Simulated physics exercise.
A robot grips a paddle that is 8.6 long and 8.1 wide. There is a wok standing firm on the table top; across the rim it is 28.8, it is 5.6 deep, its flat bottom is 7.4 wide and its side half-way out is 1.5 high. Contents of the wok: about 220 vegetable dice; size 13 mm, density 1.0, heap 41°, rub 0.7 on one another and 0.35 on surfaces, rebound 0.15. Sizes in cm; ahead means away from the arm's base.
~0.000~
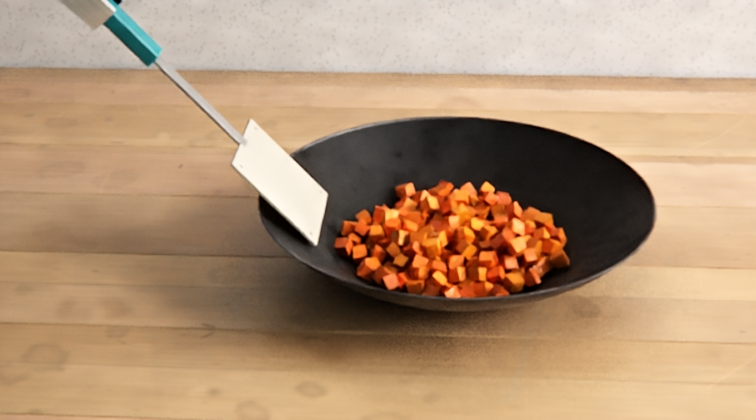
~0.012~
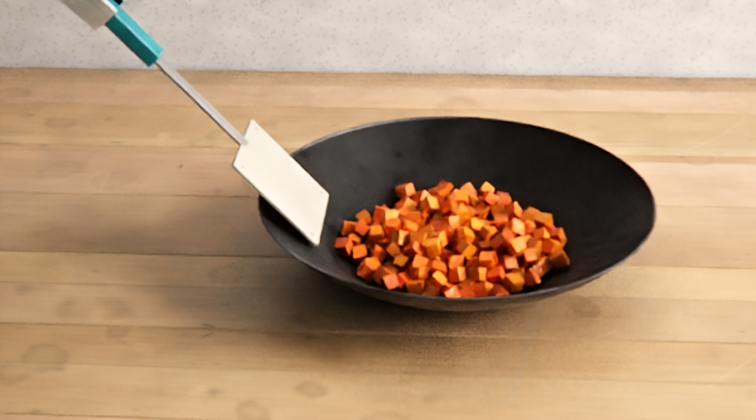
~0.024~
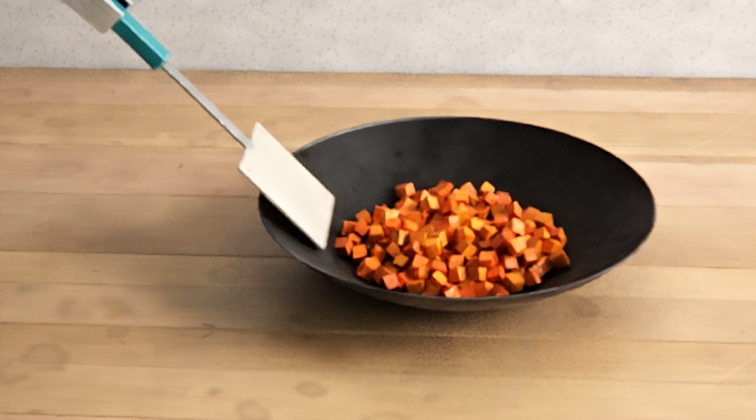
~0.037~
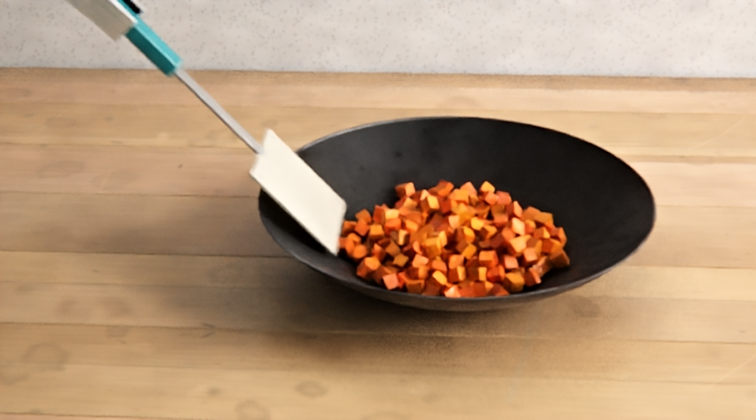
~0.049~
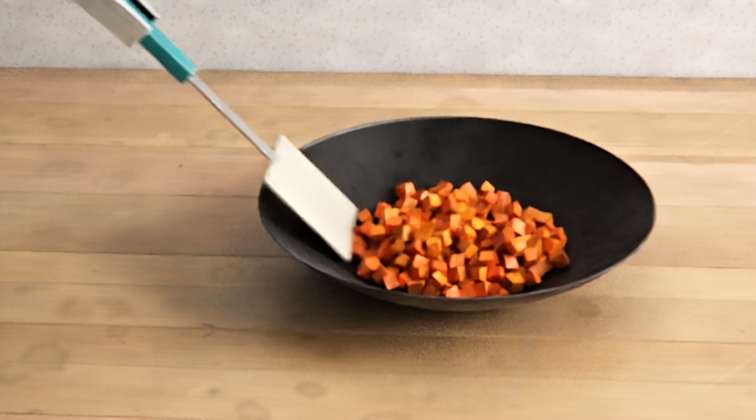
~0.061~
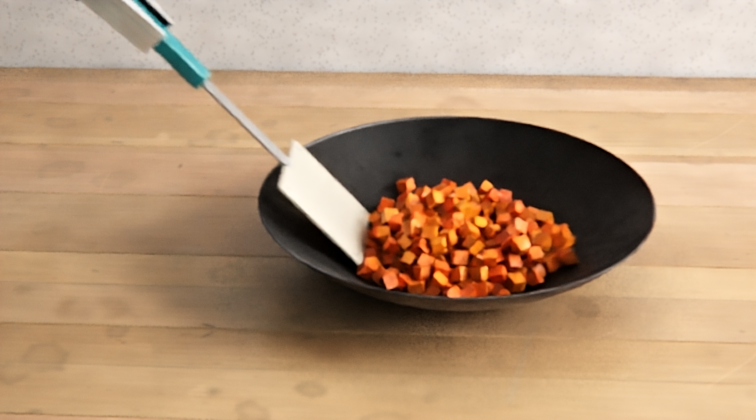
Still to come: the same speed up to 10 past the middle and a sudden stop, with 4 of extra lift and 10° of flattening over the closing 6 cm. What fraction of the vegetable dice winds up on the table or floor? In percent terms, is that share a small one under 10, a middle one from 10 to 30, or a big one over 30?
A big one.
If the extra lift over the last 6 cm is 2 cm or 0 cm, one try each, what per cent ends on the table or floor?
I'd put it near 50 in a hundred, then near 45 in a hundred.
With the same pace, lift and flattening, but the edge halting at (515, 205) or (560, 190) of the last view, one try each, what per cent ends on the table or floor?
First try roughly 0 percent, second roughly 20 percent.
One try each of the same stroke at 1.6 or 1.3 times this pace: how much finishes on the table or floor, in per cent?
Some 50 and 45 per cent.
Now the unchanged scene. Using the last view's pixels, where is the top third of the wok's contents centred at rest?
Close to pixel (556, 221).
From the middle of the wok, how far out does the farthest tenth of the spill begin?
That's near 30 cm.
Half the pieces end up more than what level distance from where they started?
Roughly 11 cm.
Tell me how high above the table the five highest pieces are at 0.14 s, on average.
Roughly 5 cm above the table.
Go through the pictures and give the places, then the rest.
In the first frame, the paddle top edge at (241, 141), sloping 48°; upper third of the load around (459, 233), from x 345 to 560, top at y 185; 225 in the wok.
In the second frame, the paddle top edge at (242, 142), sloping 48°; upper third of the load around (459, 233), from x 345 to 560, top at y 185.
In the third frame, the paddle top edge at (248, 145), sloping 48°; upper third of the load around (459, 233), from x 345 to 560, top at y 185.
In the fourth frame, the paddle top edge at (259, 151), sloping 48°; upper third of the load around (459, 233), from x 345 to 560, top at y 185.
In the fifth frame, the paddle top edge at (273, 157), sloping 48°; upper third of the load around (461, 231), from x 355 to 560, top at y 185.
In the sixth frame, the paddle top edge at (286, 163), sloping 48°; upper third of the load around (459, 229), from x 365 to 570, top at y 185; 225 in the wok.
After 0.14 s, sloping 48°, highest piece 6 above the table; 225 in the wok.
After 0.21 s, sloping 46°, highest piece 8 above the table; 215 in the wok, 10 on the blade or in flight.
After 0.45 s, sloping 38°, highest piece 8 above the table; 136 in the wok, 78 on the table or floor, 11 on the blade or in flight.
After 1.50 s, sloping 38°, highest piece 7 above the table; 136 in the wok, 89 on the table or floor.
In the end, 136 in the wok, 89 on the table or floor. That is 40 % on the table or floor.
